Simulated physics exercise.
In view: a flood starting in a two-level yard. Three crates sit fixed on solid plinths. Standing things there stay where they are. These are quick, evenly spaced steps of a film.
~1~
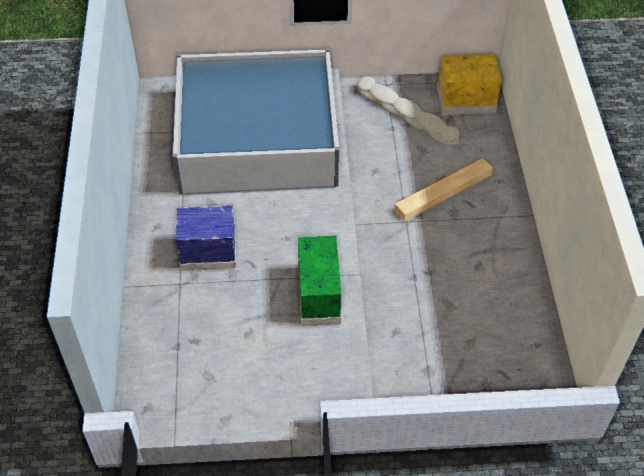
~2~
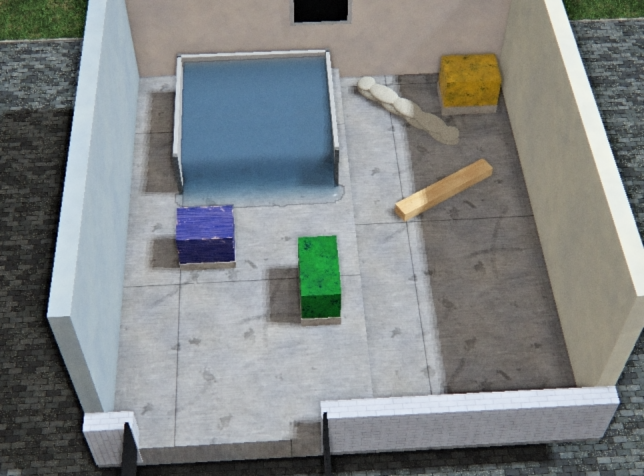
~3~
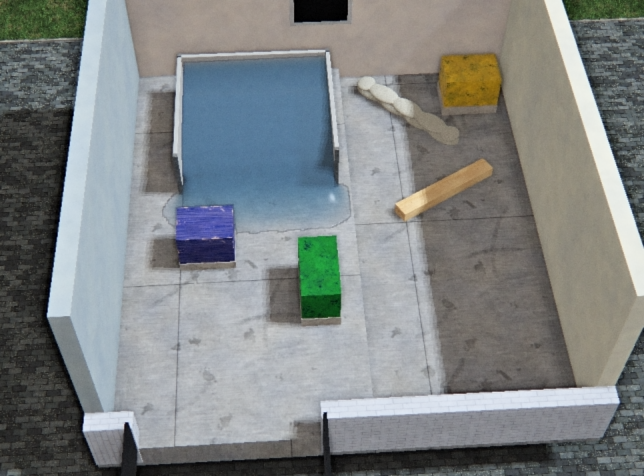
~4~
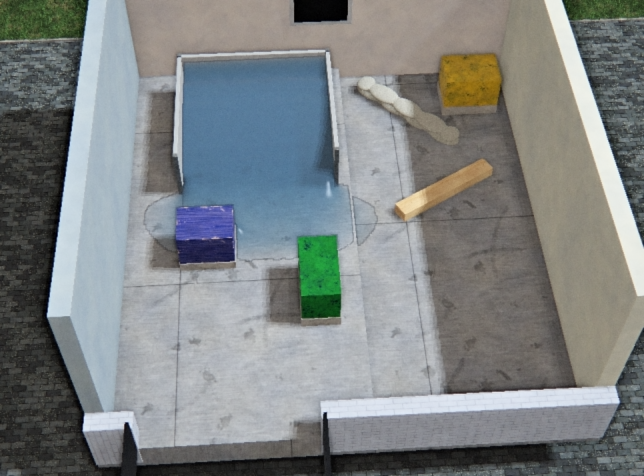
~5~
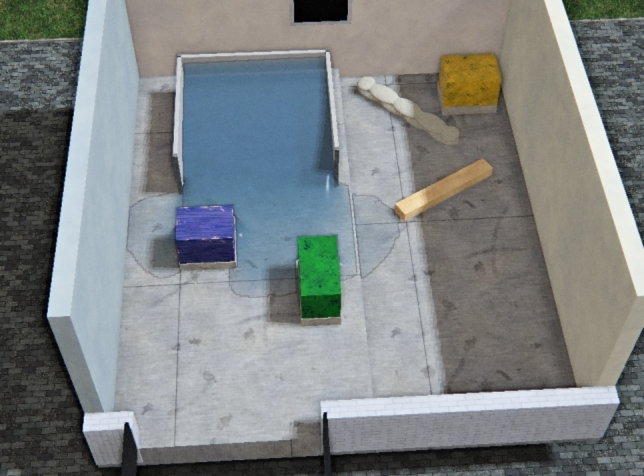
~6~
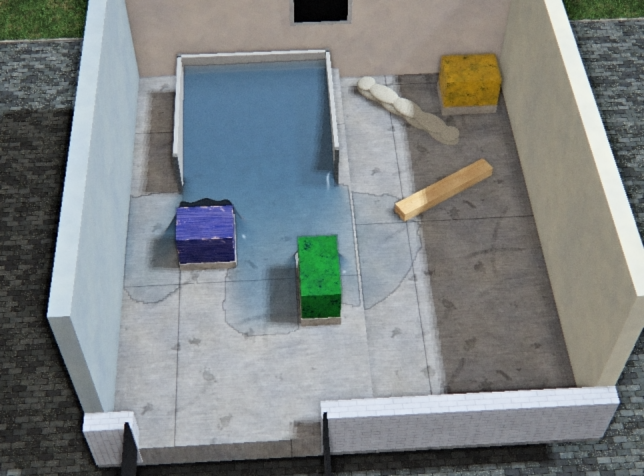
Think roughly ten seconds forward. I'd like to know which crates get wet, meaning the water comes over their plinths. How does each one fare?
The yellow crate does not get wet. The green crate does get wet. The blue crate does get wet.
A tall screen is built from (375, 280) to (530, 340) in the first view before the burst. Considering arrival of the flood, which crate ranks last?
It is the yellow-painted one.
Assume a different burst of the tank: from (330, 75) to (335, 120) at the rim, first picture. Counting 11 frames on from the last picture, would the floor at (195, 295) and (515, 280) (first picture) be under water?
Untouched, then inundated.
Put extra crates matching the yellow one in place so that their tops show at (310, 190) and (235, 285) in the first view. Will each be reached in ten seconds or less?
I'd expect the first one gets submerged and the next one gets submerged.
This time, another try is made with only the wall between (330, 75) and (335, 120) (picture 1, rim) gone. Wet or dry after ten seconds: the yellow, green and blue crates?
Here's how it goes: The yellow crate is swamped, the green crate is left untouched, and the blue crate is left untouched.
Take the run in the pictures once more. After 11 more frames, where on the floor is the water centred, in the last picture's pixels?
Point: (269, 222).
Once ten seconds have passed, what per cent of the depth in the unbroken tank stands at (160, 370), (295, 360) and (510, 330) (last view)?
8, 4 and 8 in a hundred, in turn.
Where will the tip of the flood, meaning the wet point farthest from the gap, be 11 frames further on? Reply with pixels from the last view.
Somewhere near (573, 414).
A moment on, water covers 40 % of the floor; the yellow crate not reached, the green crate water round its plinth, the blue crate water round its plinth.
Next, water covers 65 % of the floor; the yellow crate not reached, the green crate water round its plinth, the blue crate water round its plinth.
Then, water covers 75 % of the floor; the yellow crate not reached, the green crate water round its plinth, the blue crate water round its plinth.
Later, water covers 85 % of the floor; the yellow crate water round its plinth, the green crate water round its plinth, the blue crate water round its plinth.
In the end, water covers 95 % of the floor; the yellow crate stayed above the water, the green crate was topped, the blue crate was topped.
